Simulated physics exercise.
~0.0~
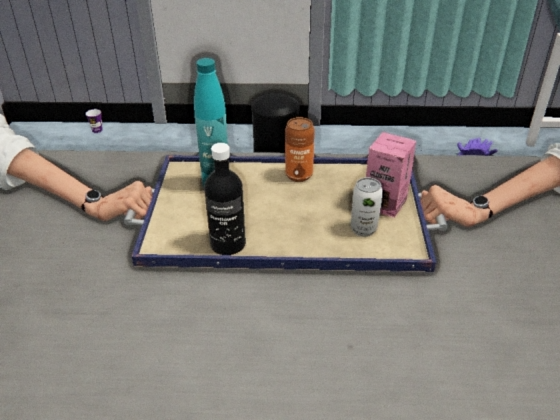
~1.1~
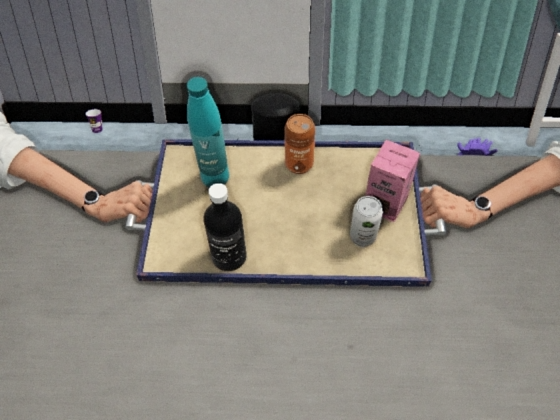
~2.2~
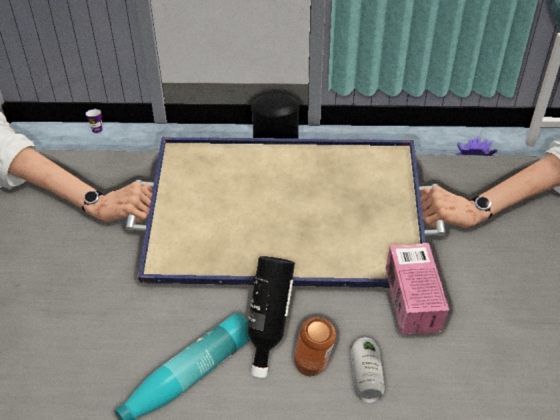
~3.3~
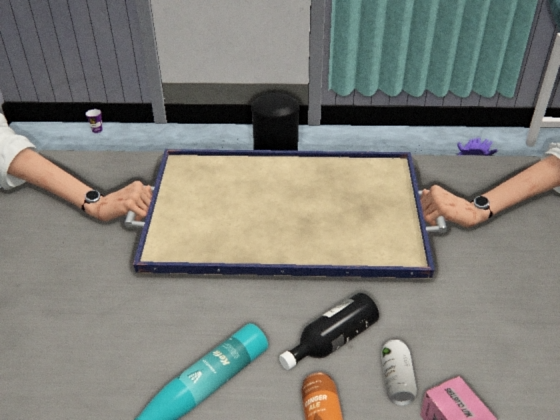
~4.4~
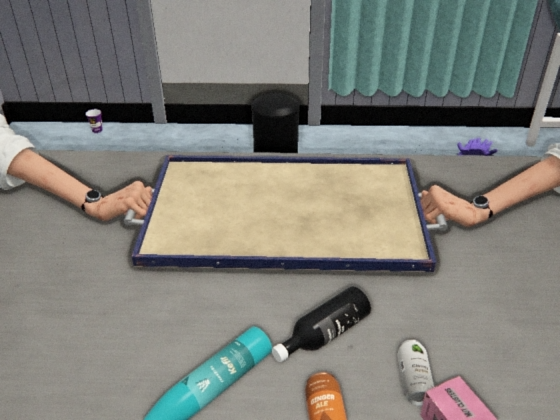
A hand-held tray tips toward the viewer, and all five items tumble off and end lying below it.
